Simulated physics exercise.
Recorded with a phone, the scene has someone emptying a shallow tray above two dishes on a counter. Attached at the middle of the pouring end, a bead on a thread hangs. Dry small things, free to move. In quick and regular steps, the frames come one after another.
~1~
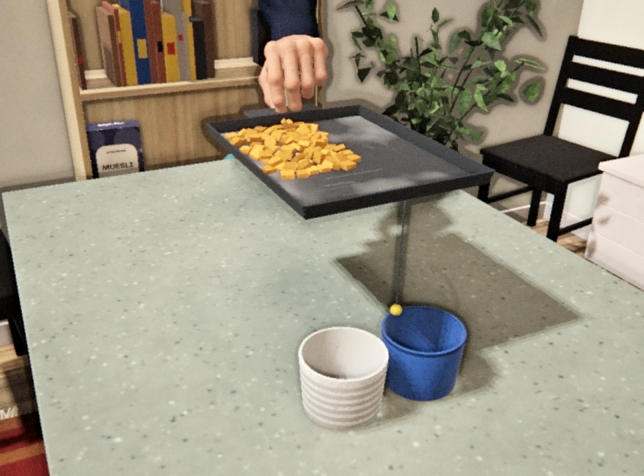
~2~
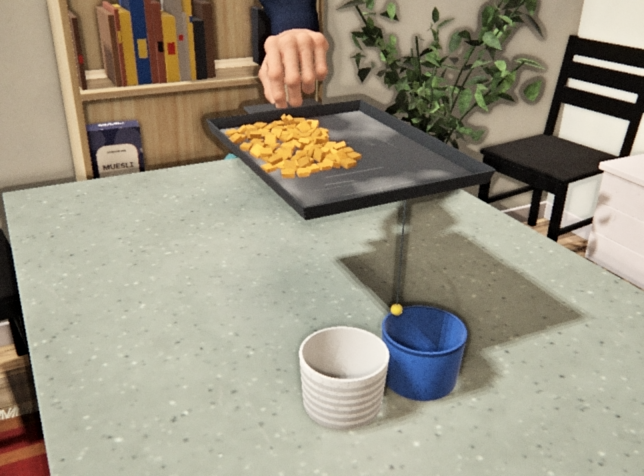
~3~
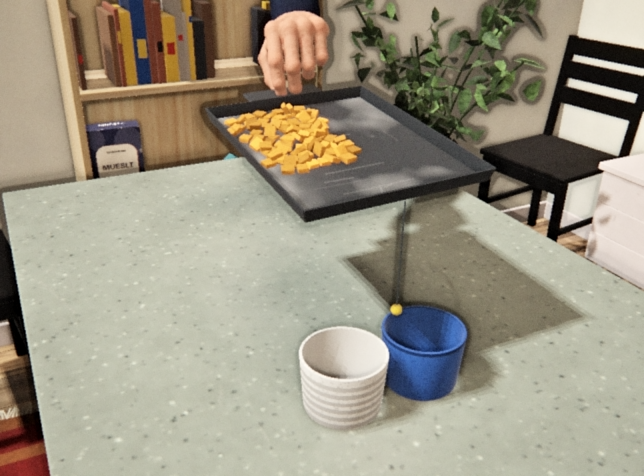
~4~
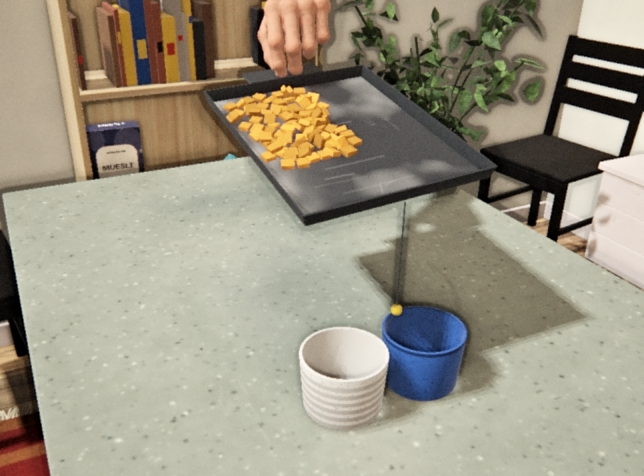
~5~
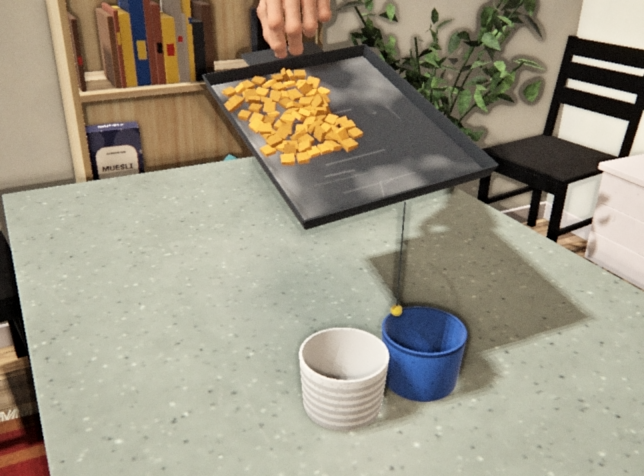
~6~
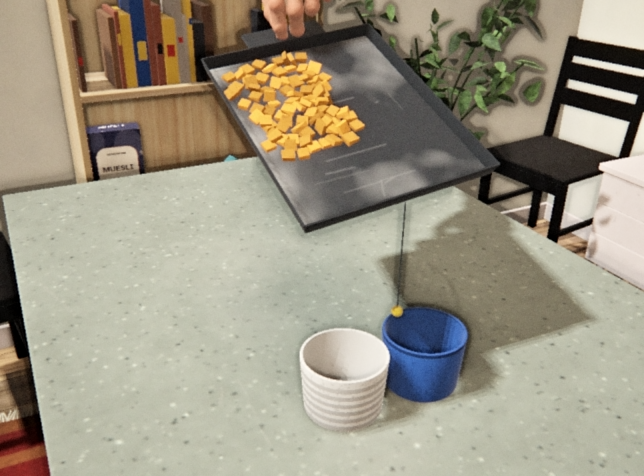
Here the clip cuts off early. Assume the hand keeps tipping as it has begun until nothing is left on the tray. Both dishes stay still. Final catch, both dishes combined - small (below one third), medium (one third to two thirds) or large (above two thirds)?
Medium.
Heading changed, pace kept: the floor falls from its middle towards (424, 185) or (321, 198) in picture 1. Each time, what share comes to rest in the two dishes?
Close to 20 percent first and close to 40 percent second.
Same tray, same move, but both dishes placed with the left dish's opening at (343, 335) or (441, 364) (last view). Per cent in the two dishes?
30 and 0 %.
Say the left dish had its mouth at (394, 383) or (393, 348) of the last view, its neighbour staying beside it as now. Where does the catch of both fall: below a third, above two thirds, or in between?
First: Below one third. Second: Under a third.
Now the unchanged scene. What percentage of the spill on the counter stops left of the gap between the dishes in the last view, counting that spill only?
Roughly 70 percent.
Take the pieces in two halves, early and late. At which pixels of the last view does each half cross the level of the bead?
Around (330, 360) at first; around (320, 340) after that.
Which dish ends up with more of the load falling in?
That one is the one on the left.
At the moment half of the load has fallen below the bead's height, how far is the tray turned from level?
85 degrees.
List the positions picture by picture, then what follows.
In the first picture, corners of the pouring end near (306, 204) and (489, 170), level; middle of the load near (292, 147), small crackers; left dish near (364, 400); right dish near (446, 372); bead on its thread near (396, 310).
In the second picture, corners of the pouring end near (306, 205) and (490, 169), level; middle of the load near (292, 144).
In the third picture, corners of the pouring end near (306, 208) and (490, 167), tipped barely, lowest at the left corner; middle of the load near (292, 135).
In the fourth picture, corners of the pouring end near (306, 212) and (491, 165), tipped a little, lowest at the left corner; middle of the load near (292, 124).
In the fifth picture, corners of the pouring end near (306, 217) and (492, 163), tipped clearly, lowest at the left corner; middle of the load near (292, 112).
In the sixth picture, corners of the pouring end near (307, 222) and (494, 162), tipped clearly, lowest at the left corner; middle of the load near (293, 101); left dish near (365, 401); right dish near (447, 373).
Shortly afterwards, tray tipped steeply; near two thirds on the tray; near a quarter in the air.
Next, tray tipped past a quarter turn; near half in the left dish; near a third outside both; a little in the air.
Some moments later, tray tipped past a quarter turn; near two thirds in the left dish; near a third outside both.
In the end, tray tipped past a quarter turn; near two thirds in the left dish; none at all in the right dish; near a third outside both.
